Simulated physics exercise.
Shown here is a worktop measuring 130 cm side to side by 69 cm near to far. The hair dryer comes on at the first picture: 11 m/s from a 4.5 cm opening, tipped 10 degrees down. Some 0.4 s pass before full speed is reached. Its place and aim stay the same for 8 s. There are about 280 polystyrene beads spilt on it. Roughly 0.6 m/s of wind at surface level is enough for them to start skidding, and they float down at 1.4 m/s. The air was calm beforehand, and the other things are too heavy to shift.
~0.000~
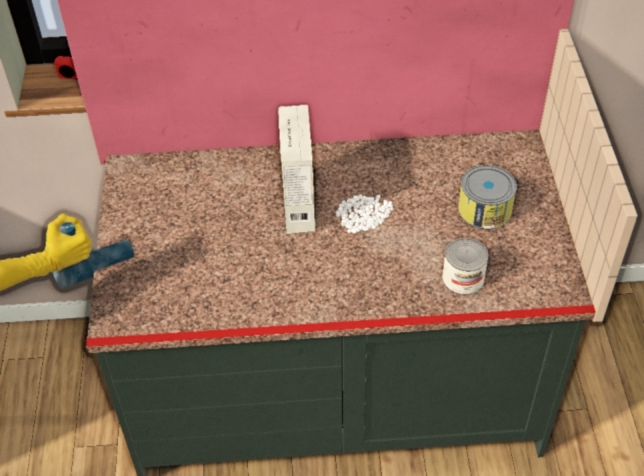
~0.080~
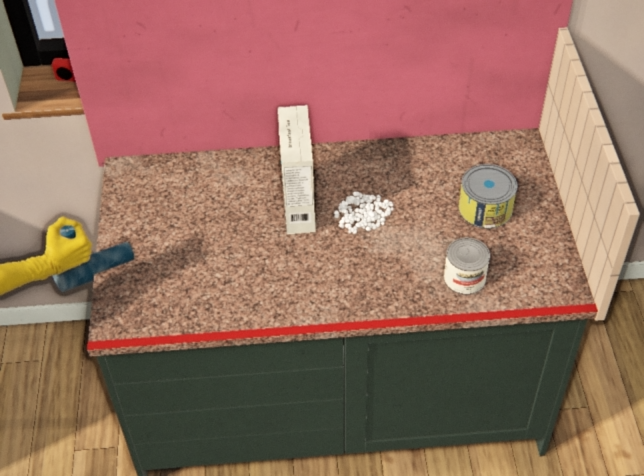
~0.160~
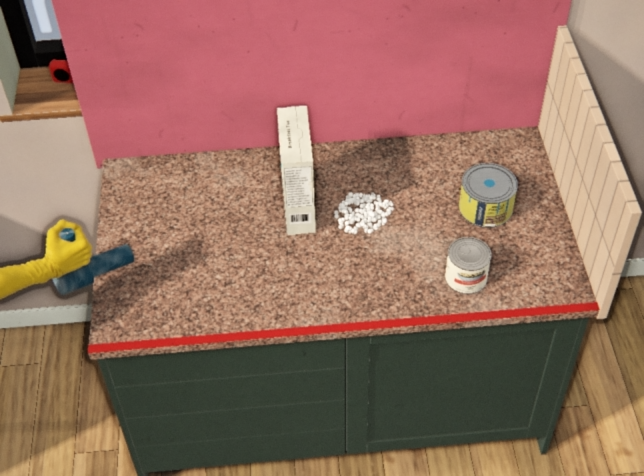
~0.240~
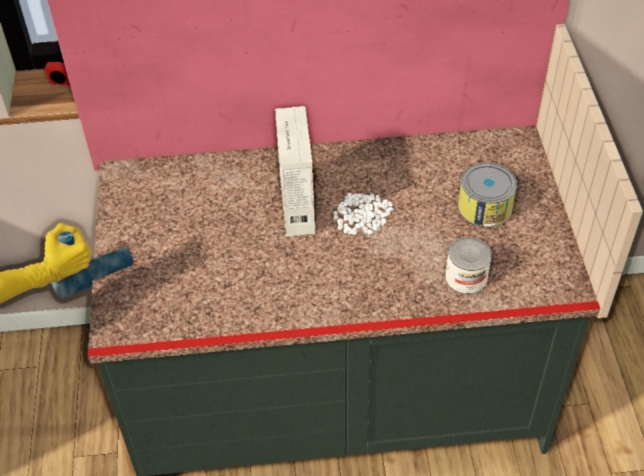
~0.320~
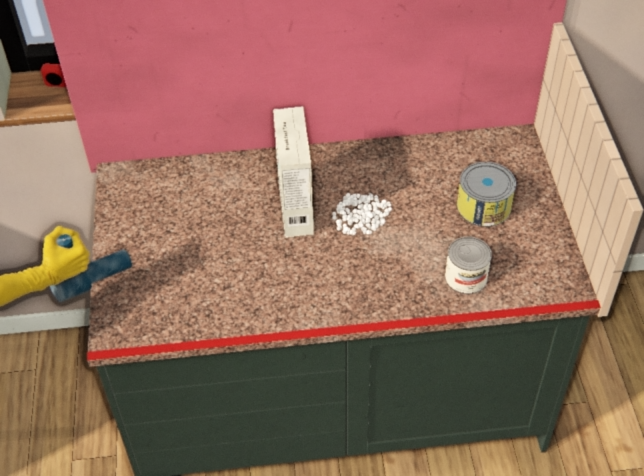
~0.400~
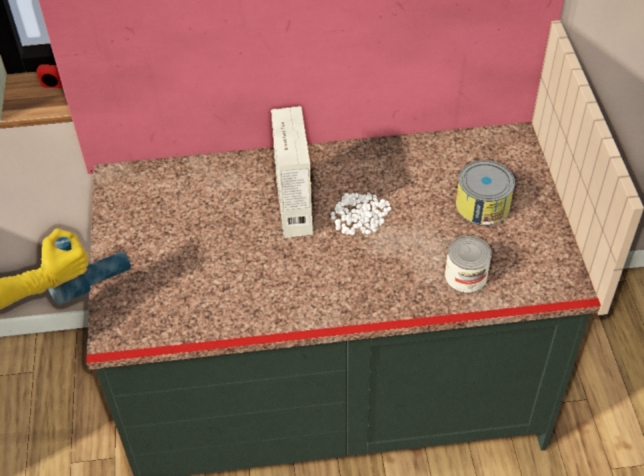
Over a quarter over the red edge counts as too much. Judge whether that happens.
I suspect that edge gives up a quarter at most.
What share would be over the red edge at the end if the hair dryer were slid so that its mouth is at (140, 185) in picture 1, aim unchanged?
Then the share would be close to 0 percent.
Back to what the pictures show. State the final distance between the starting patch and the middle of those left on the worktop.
About 0 centimetres.
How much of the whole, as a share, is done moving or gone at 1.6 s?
The share is about 2 %.
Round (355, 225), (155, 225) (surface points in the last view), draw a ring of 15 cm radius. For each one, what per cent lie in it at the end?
90 %, 0 %.
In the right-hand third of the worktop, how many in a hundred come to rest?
Roughly 10 in a hundred.
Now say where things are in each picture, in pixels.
The middle of the polystyrene beads is near (364, 215), none has stirred yet and the mouth of the hair dryer is at (130, 249), in the first picture.
The middle of the polystyrene beads is near (364, 213), none has stirred yet and the red edge is centred on (345, 331), in the second picture.
The middle of the polystyrene beads is near (365, 213), none has stirred yet, the top of a carton is at (295, 134) and the top of a tin is at (490, 183), in the third picture.
The middle of the polystyrene beads is near (364, 213) and none has stirred yet, in the fourth picture.
The middle of the polystyrene beads is near (362, 213) and none has stirred yet, in the fifth picture.
The middle of the polystyrene beads is near (361, 213) and none has stirred yet, in the sixth picture.
After 1.6 s, 98 % are on the move or not yet settled, 0 % are over the red edge; the middle of those still in play is near (361, 214).
After 2.6 s, 93 % are on the move or not yet settled, 0 % are over the red edge; the middle of those still in play is near (358, 216).
After 4.4 s, 88 % are on the move or not yet settled, 0 % are over the red edge; the middle of those still in play is near (357, 217).
After 8.0 s, at the end, 1 % are over the red edge; the middle of those still in play is near (355, 215).
